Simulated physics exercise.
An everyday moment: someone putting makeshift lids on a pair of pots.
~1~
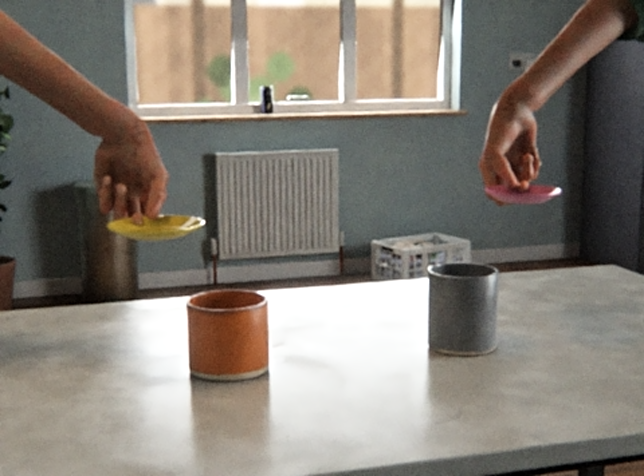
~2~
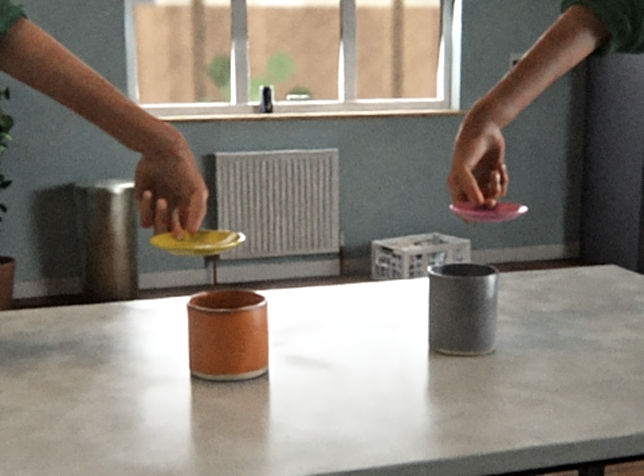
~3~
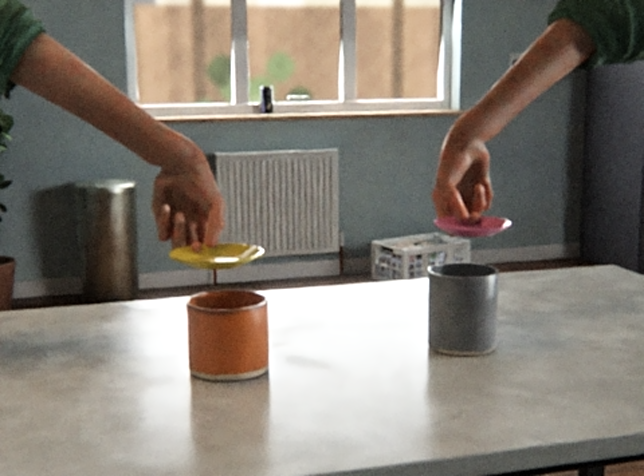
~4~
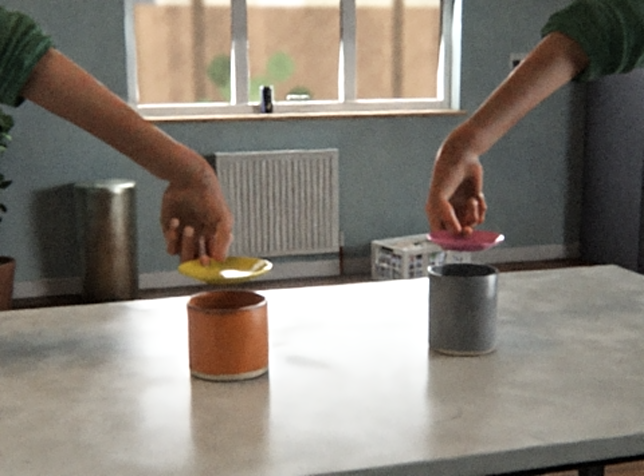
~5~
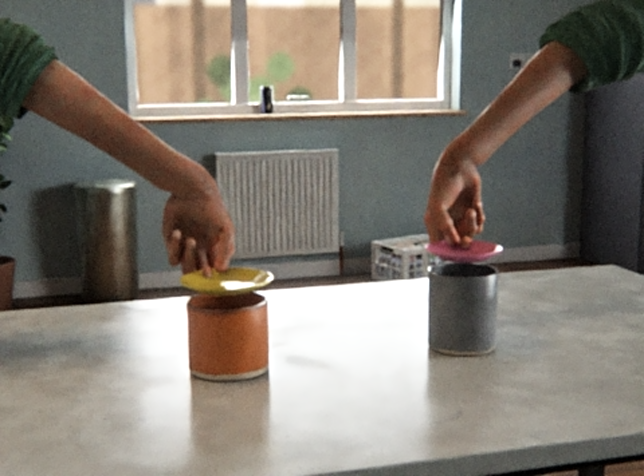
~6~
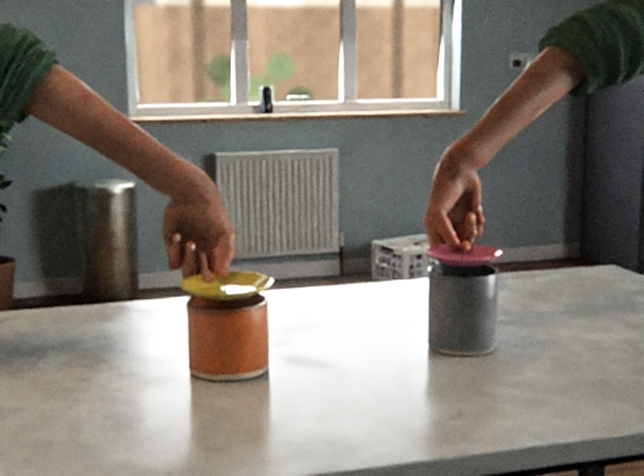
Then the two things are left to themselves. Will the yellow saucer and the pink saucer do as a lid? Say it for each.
Here the yellow saucer rests on the rim and the pink saucer rests on the rim.
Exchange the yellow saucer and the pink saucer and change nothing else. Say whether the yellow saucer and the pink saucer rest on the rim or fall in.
The yellow saucer sits on the rim, the pink saucer stays on top.
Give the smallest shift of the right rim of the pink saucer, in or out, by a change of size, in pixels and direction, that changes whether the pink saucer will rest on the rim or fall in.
About 4 pixels left.
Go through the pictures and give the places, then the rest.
In the first picture, still on the way; yellow saucer (156, 229); pink saucer (523, 195); right jug (462, 308).
In the second picture, still on the way; pink saucer (488, 213); left jug (228, 334).
In the third picture, still on the way; yellow saucer (217, 258); right jug (462, 308).
In the fourth picture, still on the way; pink saucer (465, 242); left jug (228, 334).
In the fifth picture, still on the way; yellow saucer (227, 284); right jug (462, 308).
In the sixth picture, in place, still held; yellow saucer (227, 287); pink saucer (463, 256); left jug (228, 334).
Then, 0.10 s on from there, yellow saucer sitting on the rim near (227, 294); pink saucer moving near (463, 264).
In the end, the yellow saucer covers the opening, near (227, 294); the pink saucer covers the opening, near (463, 264).
